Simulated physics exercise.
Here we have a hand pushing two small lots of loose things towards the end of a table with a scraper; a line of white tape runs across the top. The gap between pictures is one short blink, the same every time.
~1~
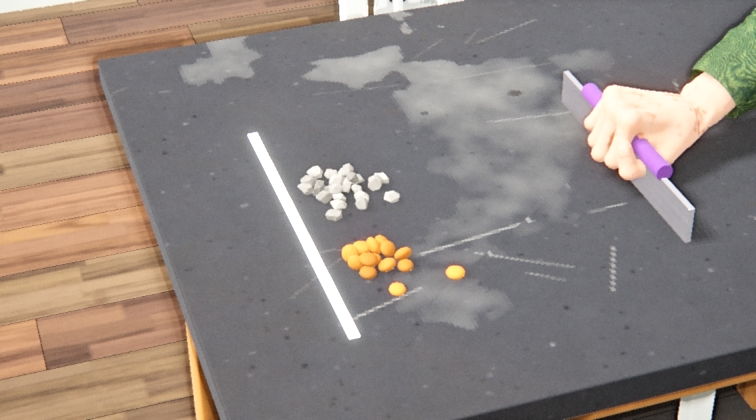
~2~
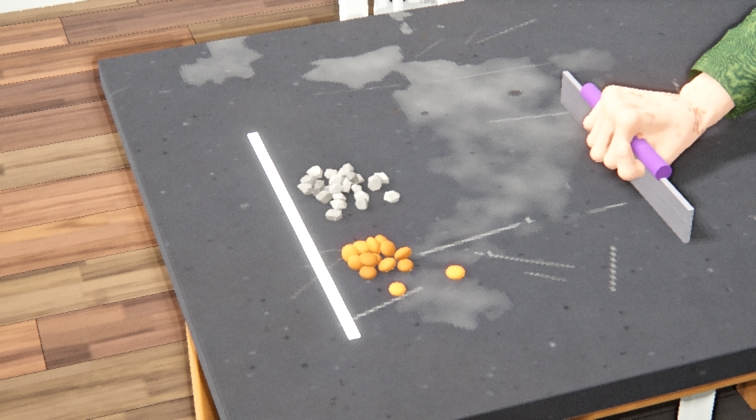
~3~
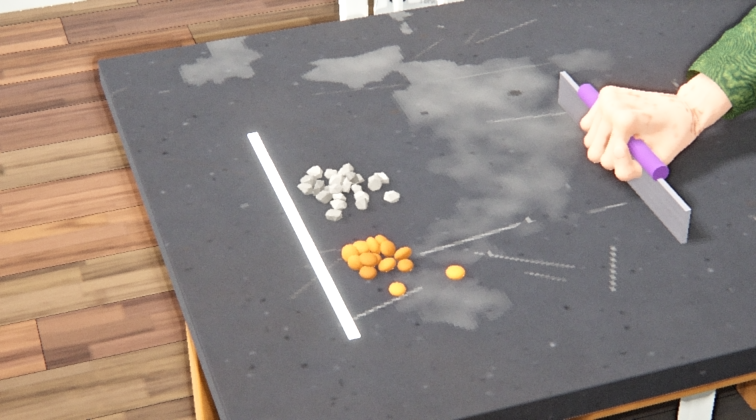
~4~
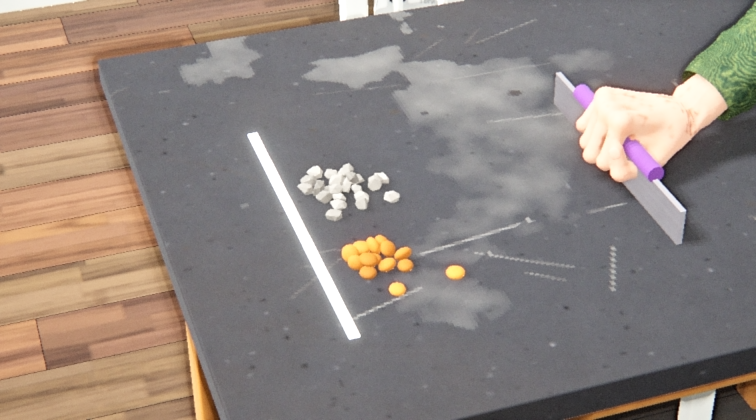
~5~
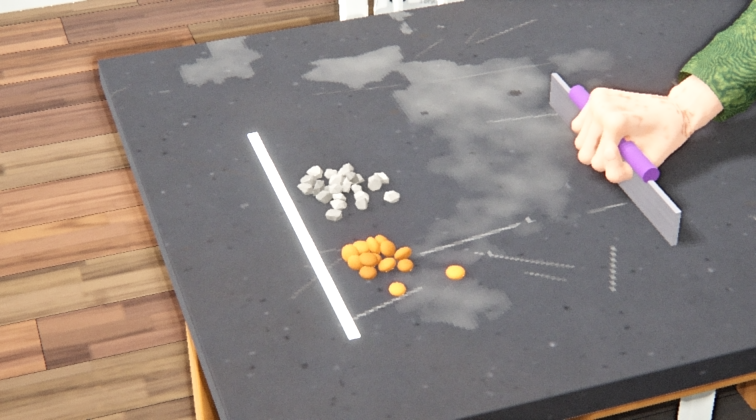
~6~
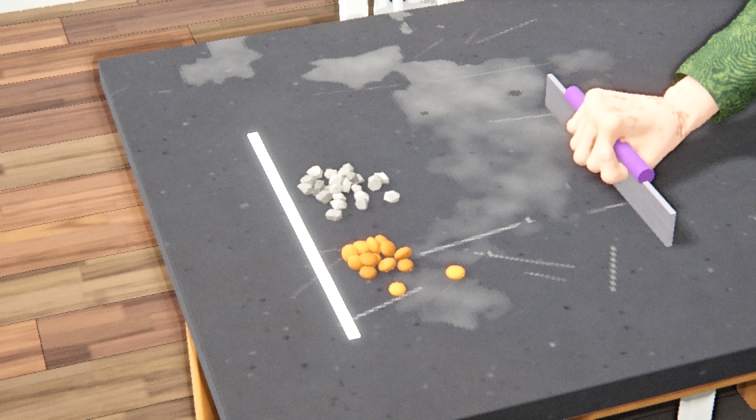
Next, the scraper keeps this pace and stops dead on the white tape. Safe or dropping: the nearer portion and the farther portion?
Nearer portion: None of it falls. Farther portion: None of it falls.
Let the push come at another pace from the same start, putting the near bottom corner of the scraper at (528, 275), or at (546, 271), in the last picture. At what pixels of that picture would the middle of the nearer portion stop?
Around (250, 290), then around (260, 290).
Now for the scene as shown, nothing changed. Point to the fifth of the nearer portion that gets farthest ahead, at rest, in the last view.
The middle of that group lands close to (285, 288).
Then, 1.87 s past the last view, scraper still moving, near (453, 168); nearer portion all on the table, its front near (352, 254); farther portion all on the table, its front near (306, 190).
Then, 3.76 s past the last view, scraper stopped at the white tape; nearer portion all on the table, its front near (291, 304); farther portion all on the table, its front near (231, 202).
Finally, scraper stopped at the white tape; nearer portion all on the table, its front near (291, 304); farther portion all on the table, its front near (231, 202).
